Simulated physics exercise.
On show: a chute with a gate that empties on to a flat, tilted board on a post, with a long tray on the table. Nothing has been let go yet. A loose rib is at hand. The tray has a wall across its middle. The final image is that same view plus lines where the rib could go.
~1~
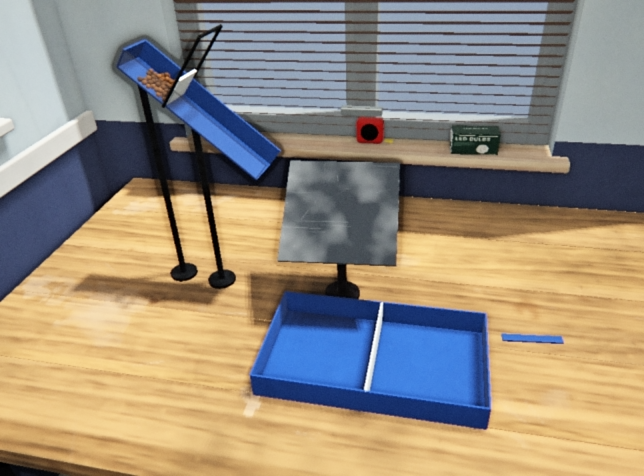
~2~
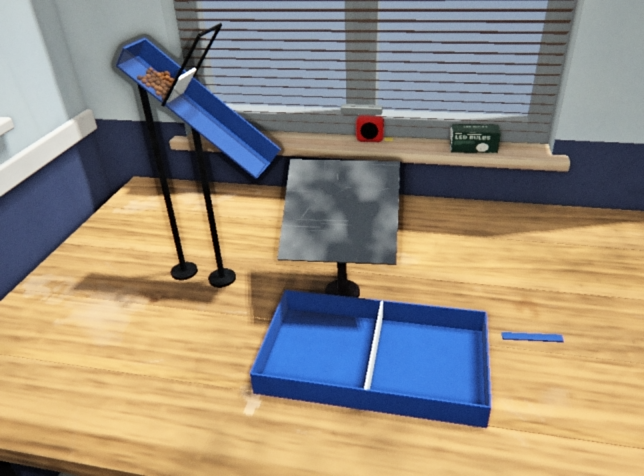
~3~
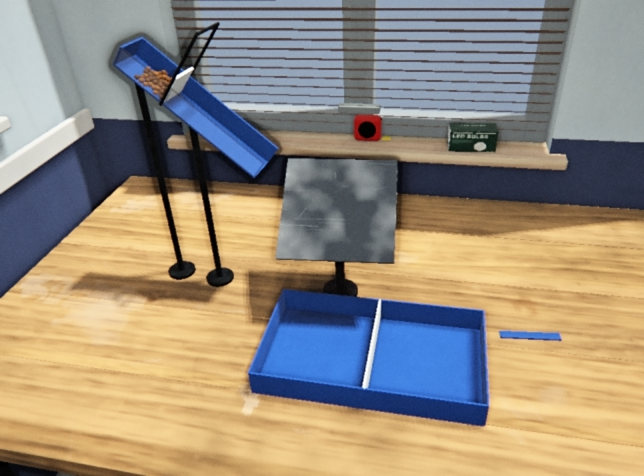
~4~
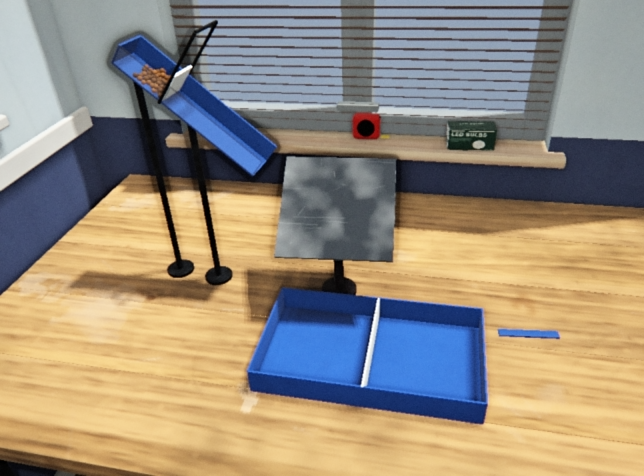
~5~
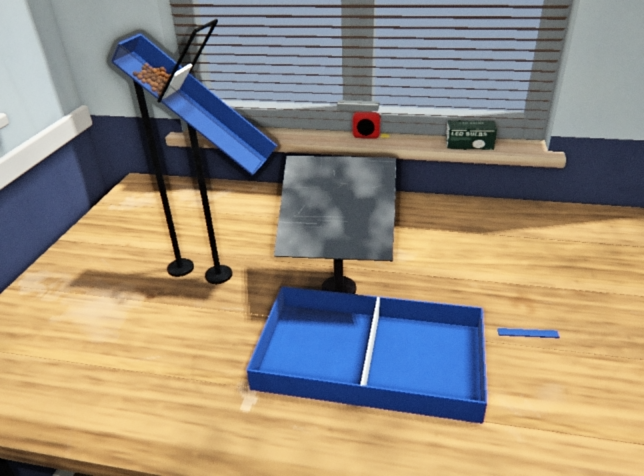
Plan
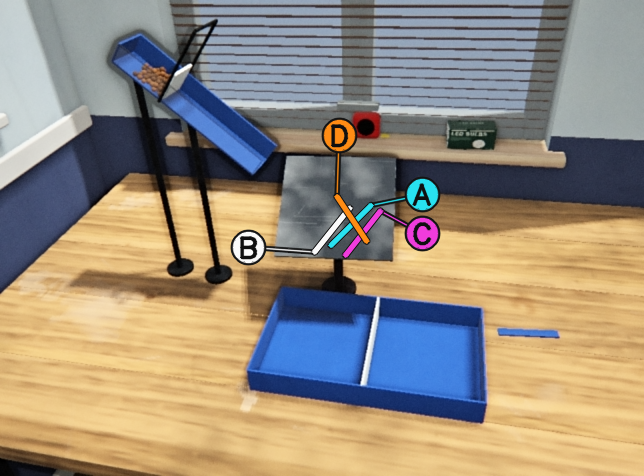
To begin with, small orange-brown pieces sit behind a closed gate in a raised blue chute, above a tilted grey board and a divided blue tray on a wooden table. The view then shifts very slightly, while the pieces, gate, board and tray all stay still through the end.
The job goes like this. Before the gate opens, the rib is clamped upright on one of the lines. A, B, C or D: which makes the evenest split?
The best line is D.
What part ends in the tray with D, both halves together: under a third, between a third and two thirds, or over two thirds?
Line D gives over two thirds.
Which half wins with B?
Left.
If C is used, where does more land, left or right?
Left.
On the marked copy, line A from (371, 205) to (330, 245); line B from (349, 208) to (314, 252); line C from (380, 210) to (345, 255); line D from (337, 196) to (366, 241).
For line A, of what is caught, all but a few in the left half, a small share in the right.
For line B, of what is caught, all but a few in the left half, a small share in the right.
For line C, of what is caught, the bulk in the left half, a small share in the right.
For line D, of what is caught, close to half in the left half, close to half in the right.
